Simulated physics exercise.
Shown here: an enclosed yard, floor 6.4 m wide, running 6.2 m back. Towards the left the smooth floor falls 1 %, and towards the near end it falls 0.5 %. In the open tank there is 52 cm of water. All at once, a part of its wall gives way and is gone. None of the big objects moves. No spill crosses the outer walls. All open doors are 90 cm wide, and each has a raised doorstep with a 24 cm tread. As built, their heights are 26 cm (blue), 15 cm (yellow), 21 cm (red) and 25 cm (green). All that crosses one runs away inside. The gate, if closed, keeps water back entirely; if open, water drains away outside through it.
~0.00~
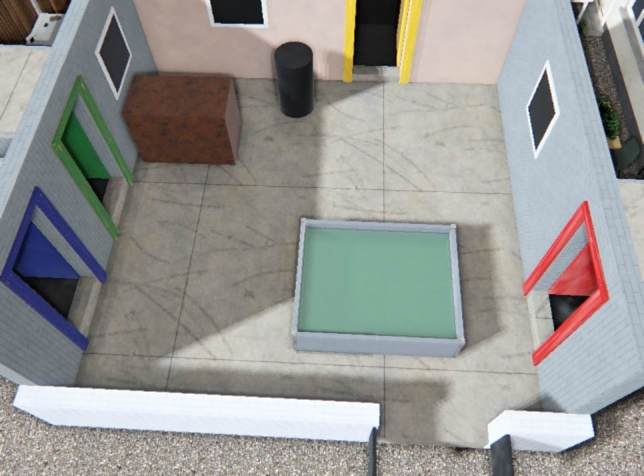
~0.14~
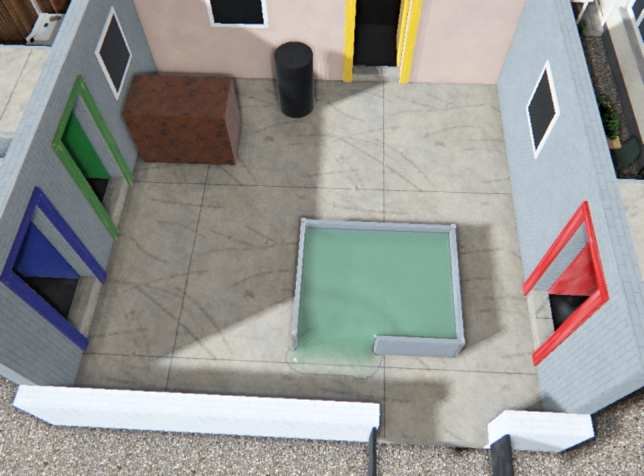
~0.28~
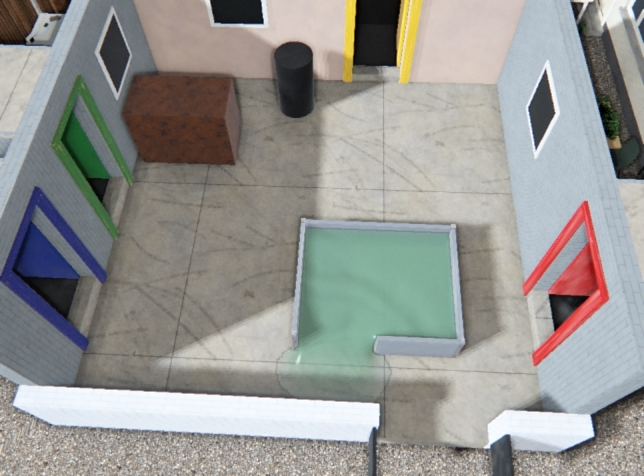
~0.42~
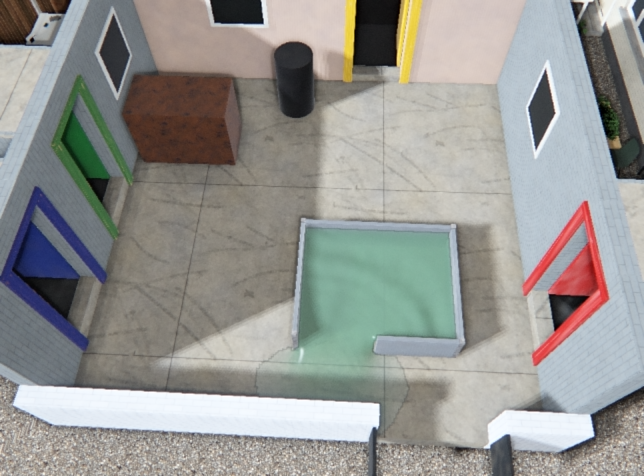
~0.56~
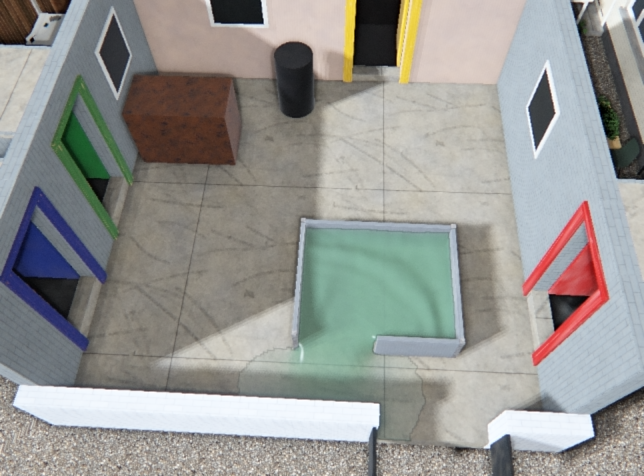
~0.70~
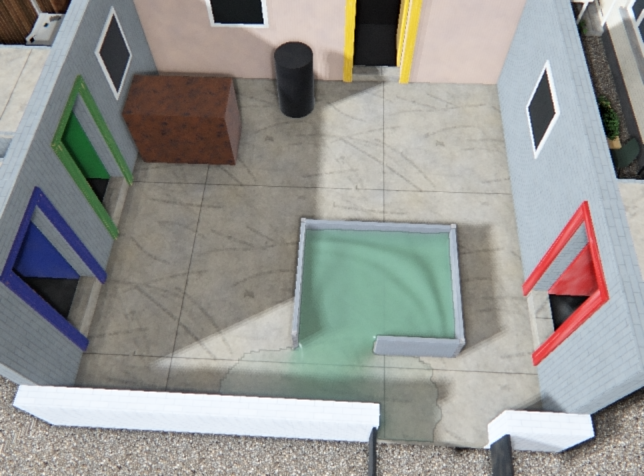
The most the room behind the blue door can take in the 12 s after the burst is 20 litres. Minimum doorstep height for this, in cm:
14.5 cm, roughly.
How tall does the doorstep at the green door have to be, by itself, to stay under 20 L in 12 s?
Roughly 7.0 cm at the green door.
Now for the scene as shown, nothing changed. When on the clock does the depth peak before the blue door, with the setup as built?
Crest at t of about 2.6 s.
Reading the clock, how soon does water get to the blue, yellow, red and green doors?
Arrives: Blue 2.0 s / yellow 8.0 s / red 2.4 s / green 2.8 s.
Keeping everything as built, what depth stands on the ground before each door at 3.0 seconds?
Depths in cm - blue: 19, yellow: 0, red: 8, green: 5.
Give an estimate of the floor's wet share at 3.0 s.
Approximately 30 % of it.
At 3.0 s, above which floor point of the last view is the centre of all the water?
(309, 329), roughly.
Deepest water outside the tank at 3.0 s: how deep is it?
26 cm.
After 1.4 s water covers 10 % of the floor, deepest (43 cm) near (321, 402); it has not reached the blue door.
After 3.0 s water covers 30 % of the floor, deepest (26 cm) near (320, 415); 19 cm at the blue door, 0 litres in over its 26 cm doorstep.
After 12.0 s water covers 95 % of the floor, deepest (10 cm) near (70, 403); 7 cm at the blue door, 0 litres in over its 26 cm doorstep.
At the blue door as built, the water arrived by 2.0 s and peaked near 20 cm at 2.6 s.
With a doorstep of 12 cm, 41 litres would have come in within the 12 s; with 16 cm, 11 litres. So under 20 litres takes about 14.5 cm.
